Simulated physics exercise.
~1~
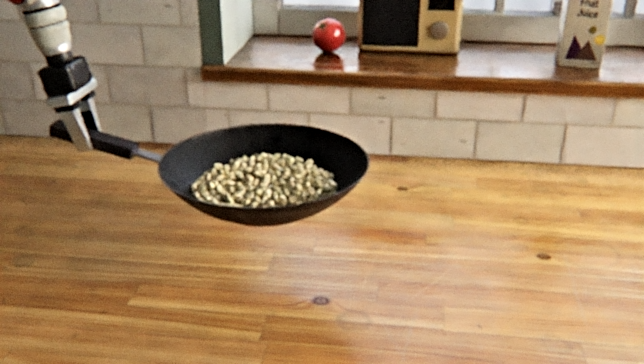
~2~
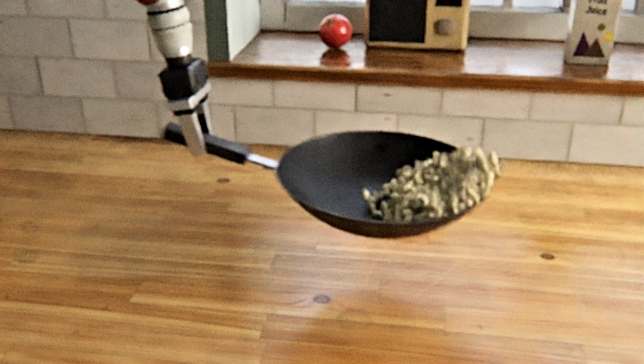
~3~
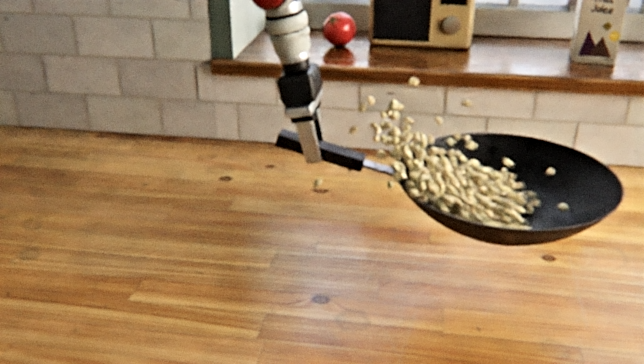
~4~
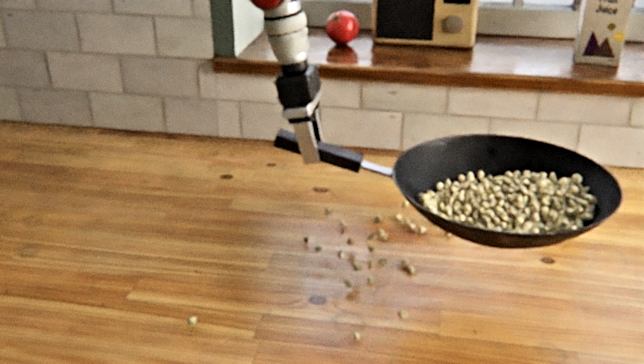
A robot arm held a black wok of pale dried beans above a wooden counter and swept it to the right; the beans piled toward the right rim, then surged back left, and several flew out and fell toward the counter while most stayed in.
